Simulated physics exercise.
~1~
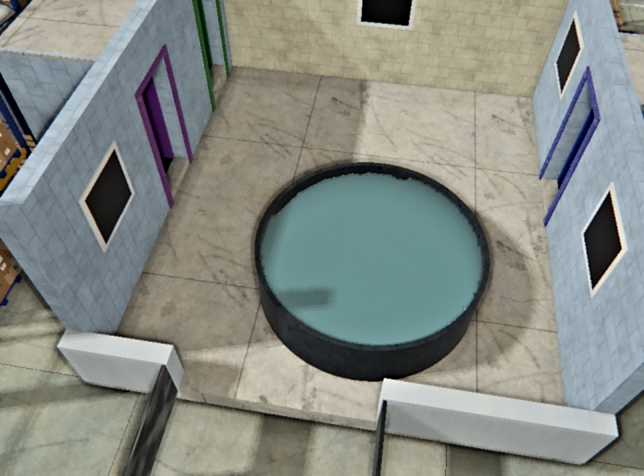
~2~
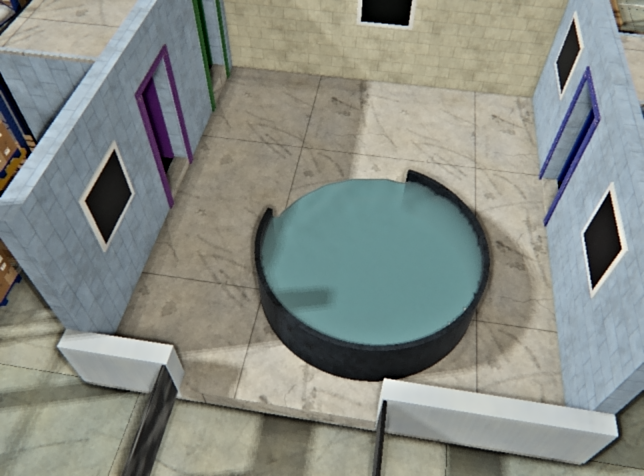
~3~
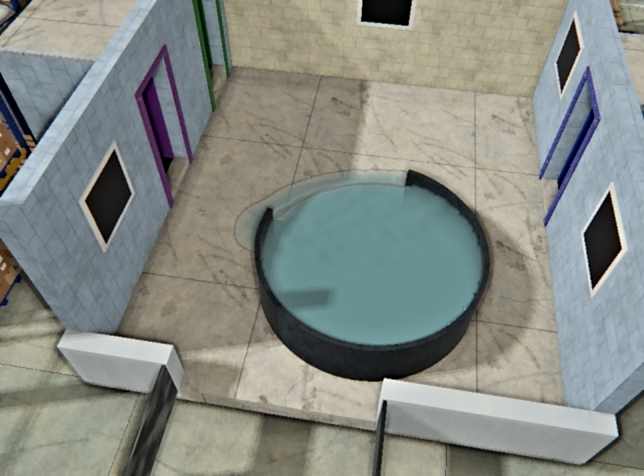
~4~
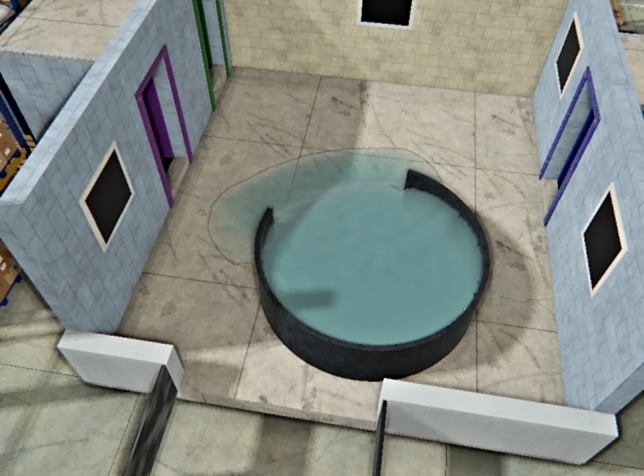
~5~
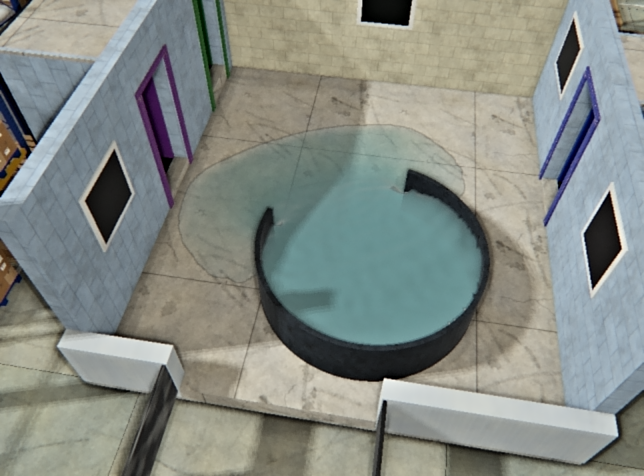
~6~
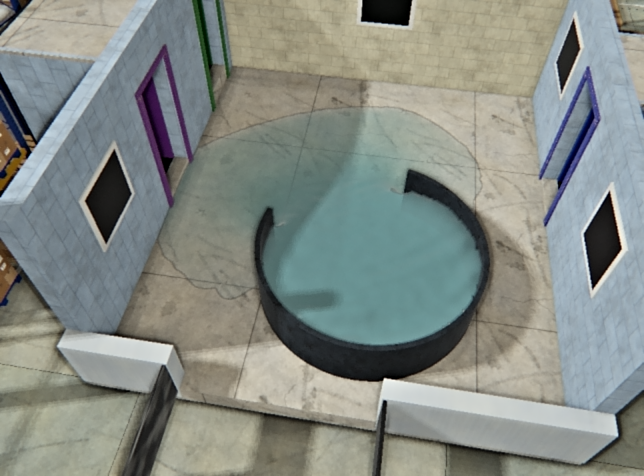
Teal water pours through a gap that opens in the far side of a round, black-walled pool, seen from a high, still view over a workshop floor. Pale blue walls with a purple doorframe at left and a blue one at right flank the pool, with a cream wall behind. The water spreads in a thin, widening sheet across the marbled tiles, backward and leftward, reaching toward the right too.
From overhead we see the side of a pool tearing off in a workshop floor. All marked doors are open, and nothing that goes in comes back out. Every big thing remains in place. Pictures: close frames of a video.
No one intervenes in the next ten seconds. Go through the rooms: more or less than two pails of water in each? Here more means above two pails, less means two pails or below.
Blue door: More; purple door: More; green door: More.
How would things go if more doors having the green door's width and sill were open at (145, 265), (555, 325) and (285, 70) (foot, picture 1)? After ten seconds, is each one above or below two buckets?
Going door by door: The first remains below the limit, the second remains below the limit, the third runs past the limit.
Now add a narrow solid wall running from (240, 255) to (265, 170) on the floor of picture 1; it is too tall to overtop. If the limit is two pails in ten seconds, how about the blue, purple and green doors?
The blue door exceeds the limit, the purple door remains under the limit, the green door exceeds the limit.
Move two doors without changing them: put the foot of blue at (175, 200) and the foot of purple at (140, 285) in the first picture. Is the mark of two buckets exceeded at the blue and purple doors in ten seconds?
I'd say the blue door breaks the limit and the purple door keeps within limits.
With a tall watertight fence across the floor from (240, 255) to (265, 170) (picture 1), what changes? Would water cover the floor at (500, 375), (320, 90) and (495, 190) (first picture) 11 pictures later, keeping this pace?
Untouched, submerged, untouched.
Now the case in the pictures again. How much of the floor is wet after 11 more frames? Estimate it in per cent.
Around 60 percent.
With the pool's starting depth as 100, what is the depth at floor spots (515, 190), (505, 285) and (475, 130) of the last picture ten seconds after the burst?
Respectively near 14, 18 and 14 per cent.
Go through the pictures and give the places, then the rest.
The first picture shows the round pool at (371, 248) is whole and still.
In the second picture, the front is at a hidden place, out from the gap on the round pool's far side.
In the third picture, the front is at a hidden place, out from the gap on the round pool's far side.
In the fourth picture, water pours out on the round pool's far side and has run to (429, 170).
In the fifth picture, water pours out on the round pool's far side and has run to (418, 135).
In the sixth picture, water pours out on the round pool's far side and has run to (413, 115).
A moment on, water covers 55 % of the floor; the blue door not reached, the purple door over two buckets in, the green door wet at the sill, nothing in.
Next, water covers 60 % of the floor; the blue door wet at the sill, nothing in, the purple door over two buckets in, the green door under two buckets in.
Then, water covers 70 % of the floor; the blue door wet at the sill, nothing in, the purple door far over two buckets in, the green door far over two buckets in.
Later, water covers 95 % of the floor; the blue door over two buckets in, the purple door far over two buckets in, the green door far over two buckets in.
In the end, water covers 100 % of the floor; the blue door far over two buckets in, the purple door far over two buckets in, the green door far over two buckets in.
